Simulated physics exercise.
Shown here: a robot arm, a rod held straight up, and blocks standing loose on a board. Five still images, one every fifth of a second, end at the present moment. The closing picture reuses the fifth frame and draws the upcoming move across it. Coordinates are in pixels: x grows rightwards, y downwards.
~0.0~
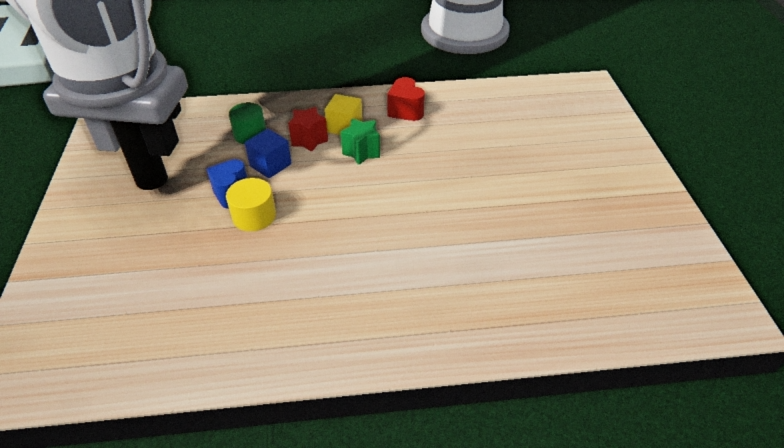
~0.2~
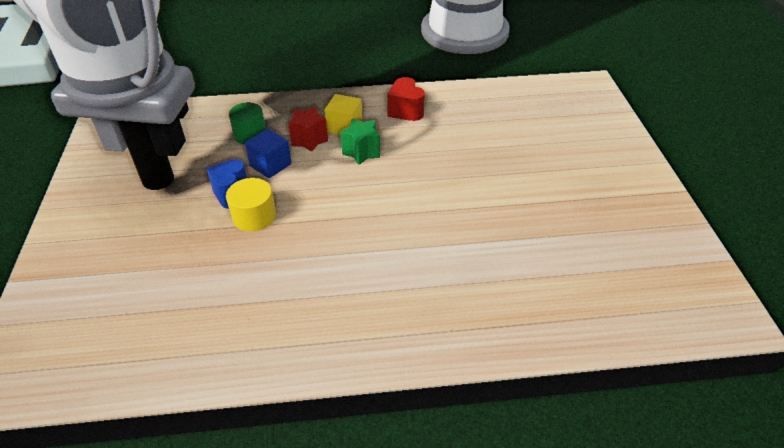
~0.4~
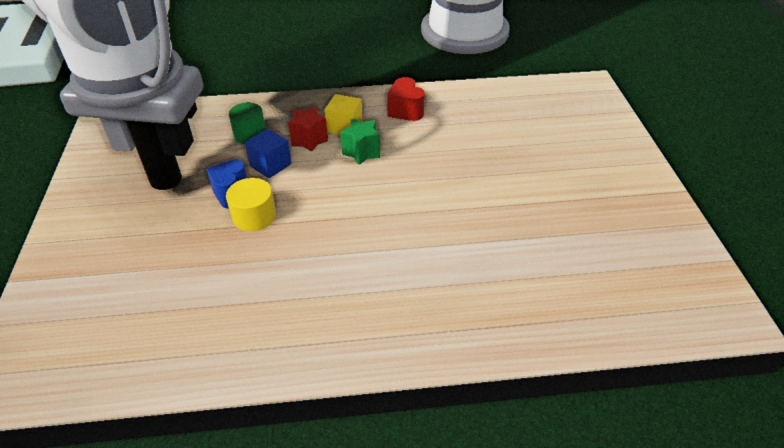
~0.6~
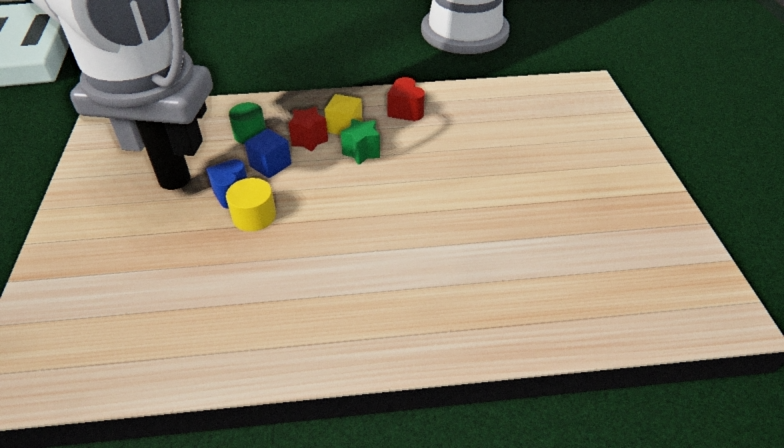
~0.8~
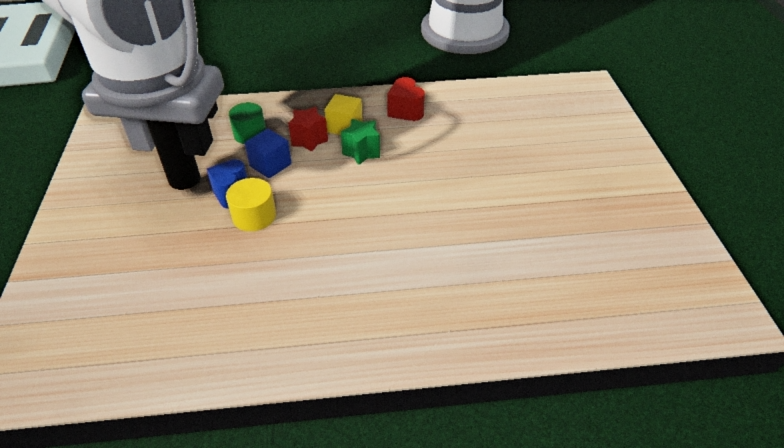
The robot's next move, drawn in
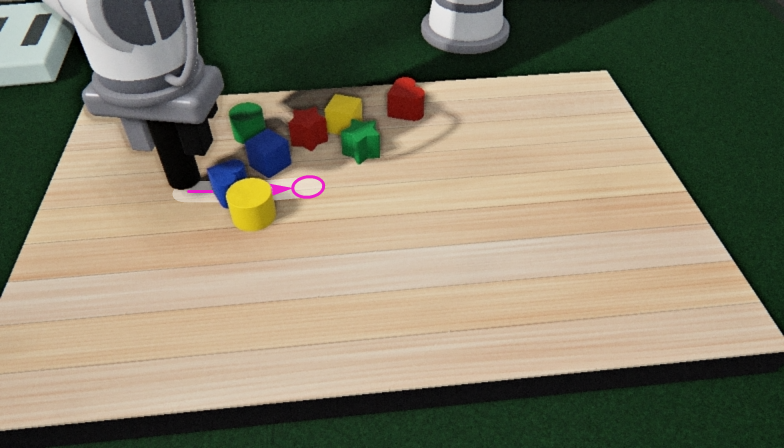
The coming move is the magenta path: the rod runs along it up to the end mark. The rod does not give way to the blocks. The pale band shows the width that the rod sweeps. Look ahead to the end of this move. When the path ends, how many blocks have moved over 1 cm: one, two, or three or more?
By the end, two blocks will have moved.
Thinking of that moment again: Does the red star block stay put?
Yes.
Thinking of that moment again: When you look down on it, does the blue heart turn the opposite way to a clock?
In short: No.
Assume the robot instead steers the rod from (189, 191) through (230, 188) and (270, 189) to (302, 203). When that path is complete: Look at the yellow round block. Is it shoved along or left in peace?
Here's my answer: The yellow round block gets displaced.
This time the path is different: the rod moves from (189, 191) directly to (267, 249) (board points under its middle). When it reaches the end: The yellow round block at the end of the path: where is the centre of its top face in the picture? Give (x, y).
At the end it should sit near (289, 201).
The line goes from (189, 191) via (248, 191), ending at (308, 187).
The first path, step by step. One third of the way, rod at (226, 180); blue heart at (253, 171), turned 50° clockwise; yellow round block at (255, 196).
Two thirds of the way, rod at (266, 179); blue heart at (295, 170), turned 50° clockwise; yellow round block at (261, 198).
At the end, rod at (307, 175); blue heart at (335, 168), turned 60° clockwise; yellow round block at (261, 198); blue square piece unmoved; red star block unmoved.
